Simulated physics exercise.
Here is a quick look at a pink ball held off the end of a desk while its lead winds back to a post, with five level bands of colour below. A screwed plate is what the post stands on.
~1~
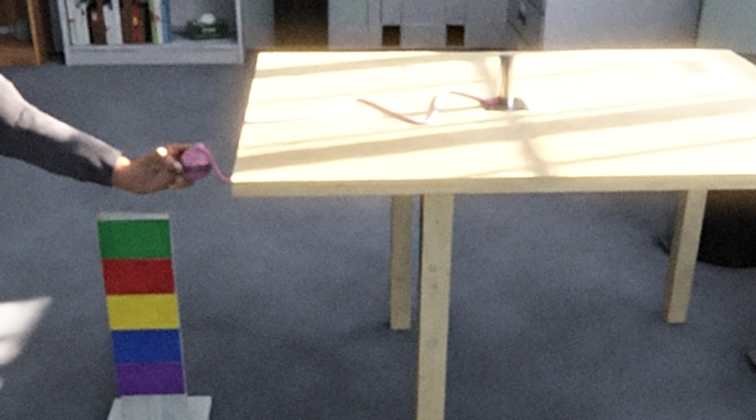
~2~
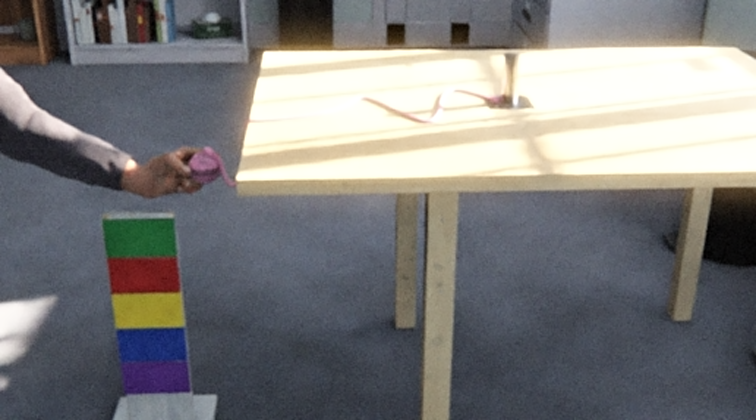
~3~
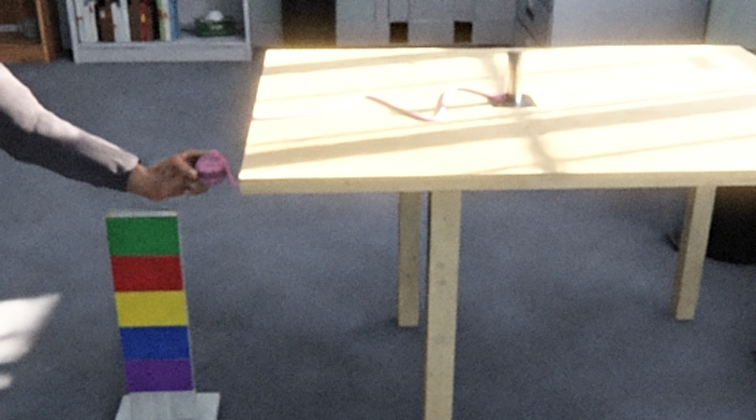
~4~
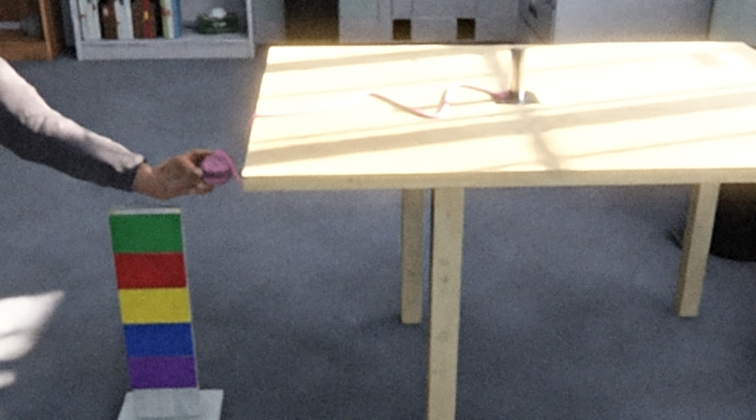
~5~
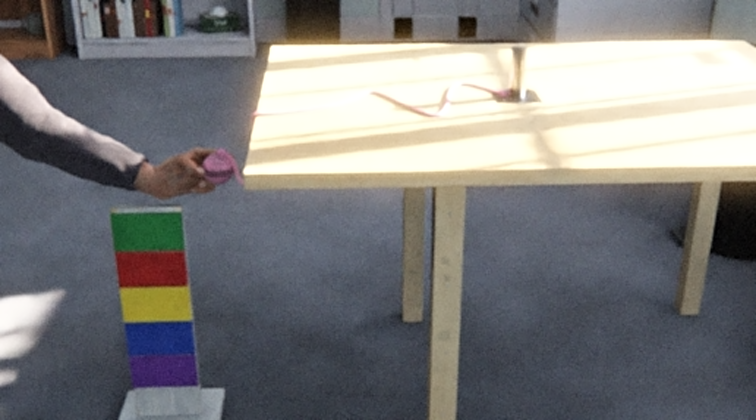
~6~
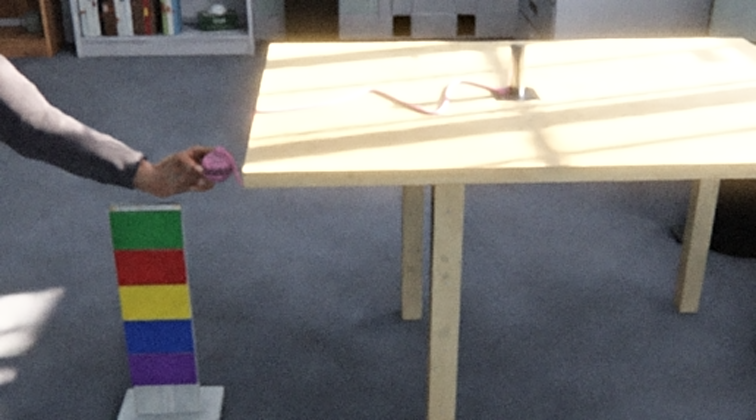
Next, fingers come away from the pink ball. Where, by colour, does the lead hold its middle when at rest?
By colour, at purple.
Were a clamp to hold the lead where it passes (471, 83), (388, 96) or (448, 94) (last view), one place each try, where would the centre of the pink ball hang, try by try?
Approximately at (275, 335), at (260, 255) and at (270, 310), in that order.
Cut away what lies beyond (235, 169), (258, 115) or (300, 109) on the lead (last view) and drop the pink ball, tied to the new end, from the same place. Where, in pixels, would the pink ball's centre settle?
Respectively (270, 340), (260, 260) and (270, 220).
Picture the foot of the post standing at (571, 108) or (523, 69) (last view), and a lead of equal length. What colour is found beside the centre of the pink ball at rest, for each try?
Blue; blue.
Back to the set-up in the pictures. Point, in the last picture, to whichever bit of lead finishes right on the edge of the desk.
About (384, 94).
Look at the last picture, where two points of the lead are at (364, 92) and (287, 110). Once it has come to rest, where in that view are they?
Point one: (258, 124); point two: (261, 210).
Soon after, ball near (285, 347); level with purple.
After that, ball near (265, 339); level with purple.
In the end, ball near (275, 344); level with purple. Its middle rests at the purple band.
